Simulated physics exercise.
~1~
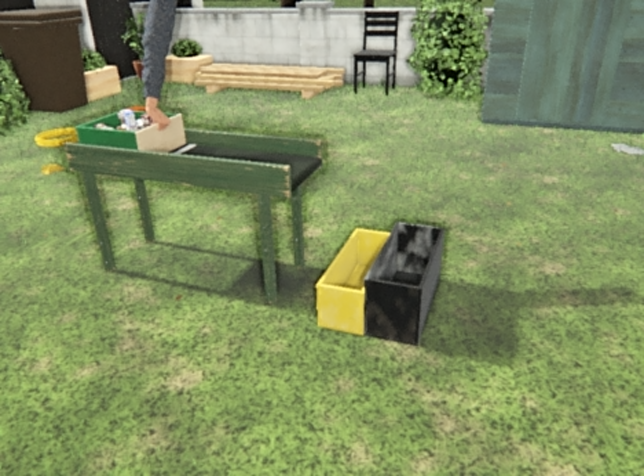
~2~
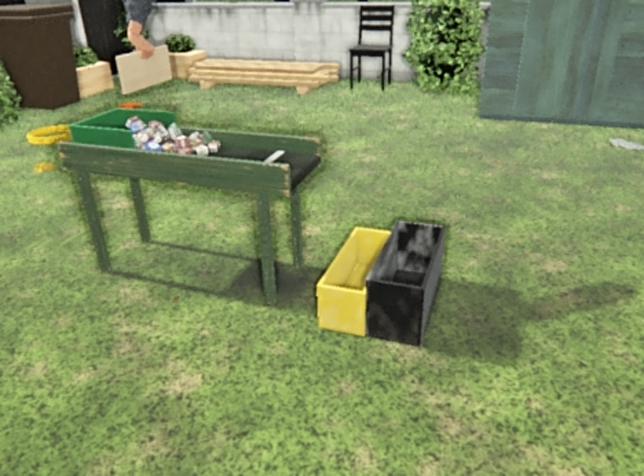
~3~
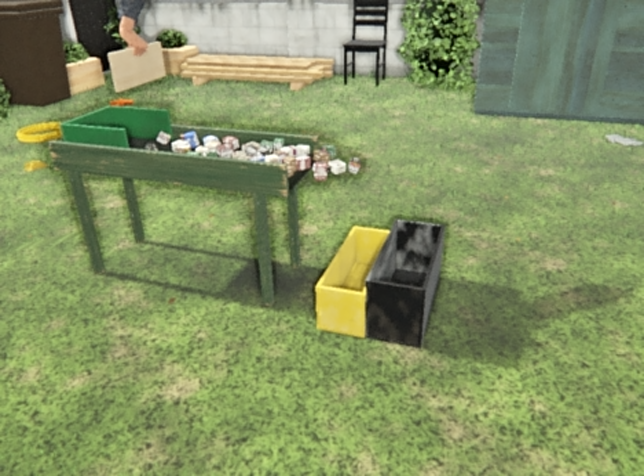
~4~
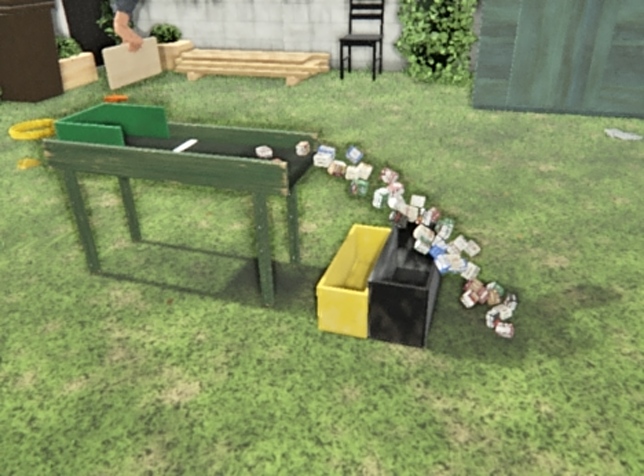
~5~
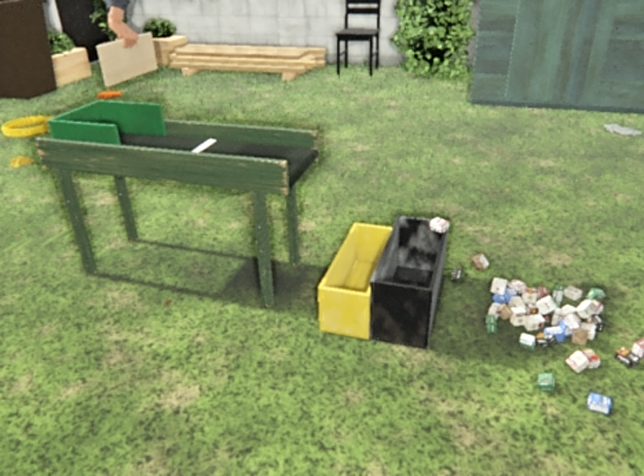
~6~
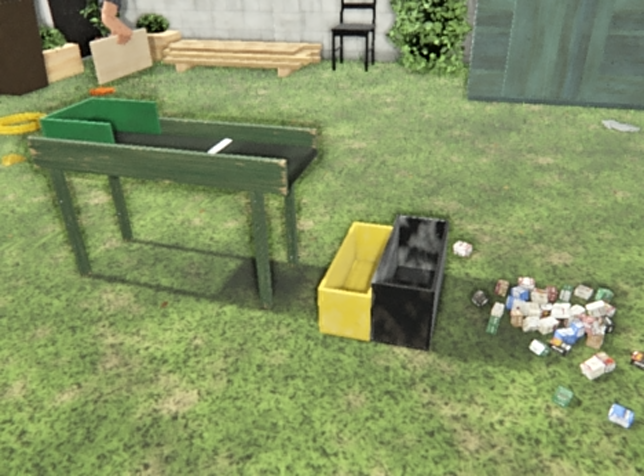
Small cartons riding right along a green-sided conveyor, flying off its end over yellow and black boxes and scattering on the grass.
